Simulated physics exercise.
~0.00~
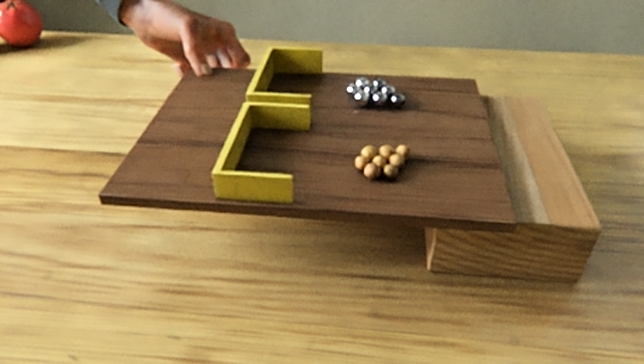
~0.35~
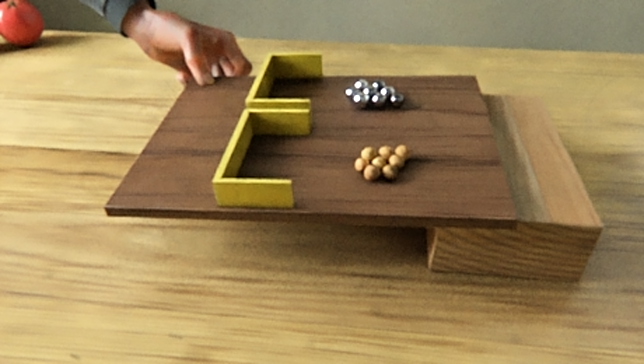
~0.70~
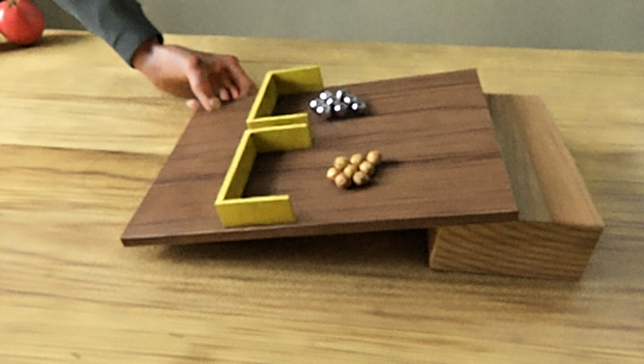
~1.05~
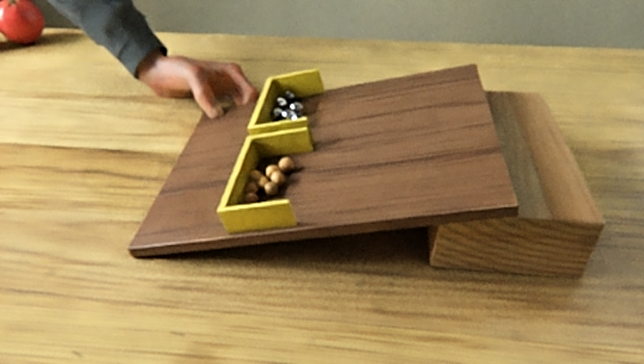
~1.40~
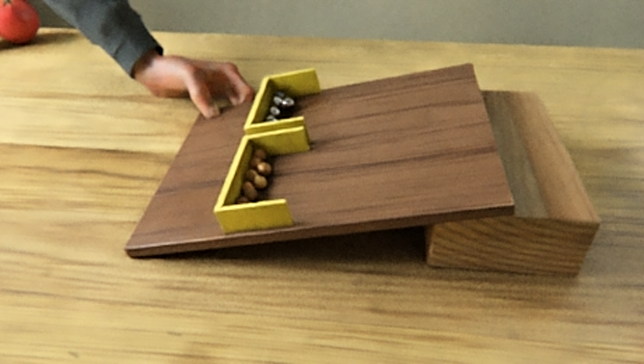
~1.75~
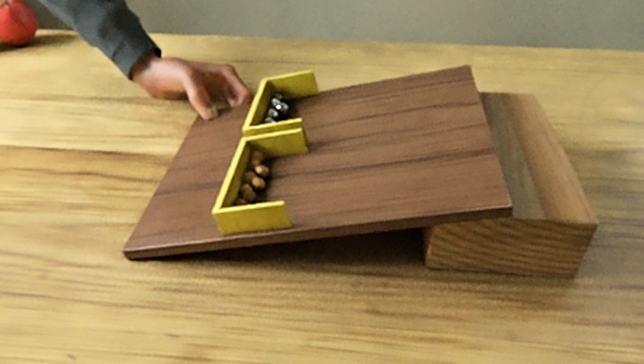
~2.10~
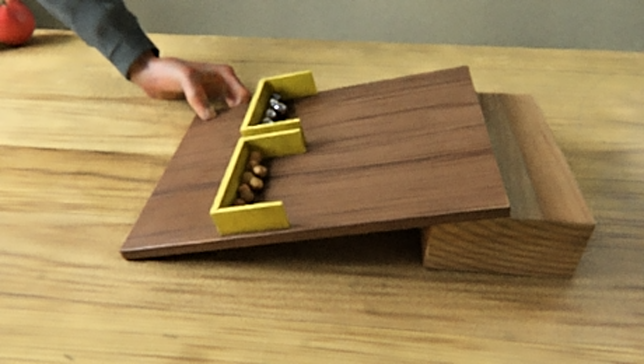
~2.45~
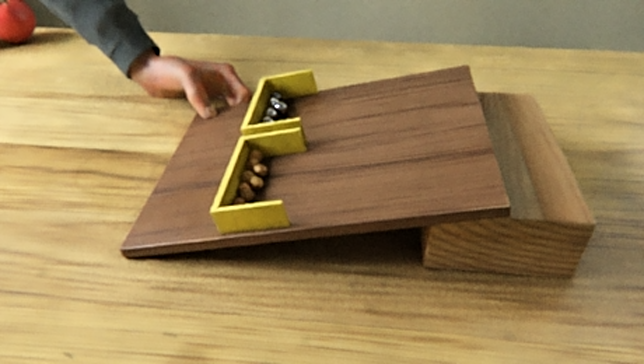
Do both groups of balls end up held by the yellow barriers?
Yes, both groups are held. The brown balls rest against the nearer yellow barrier and the silvery ones against the farther one.
On a wooden table, a hand lowered the left end of a dark board propped on a block, and a cluster of light brown balls and a cluster of silvery ones rolled left into two yellow barriers, where they stayed gathered.
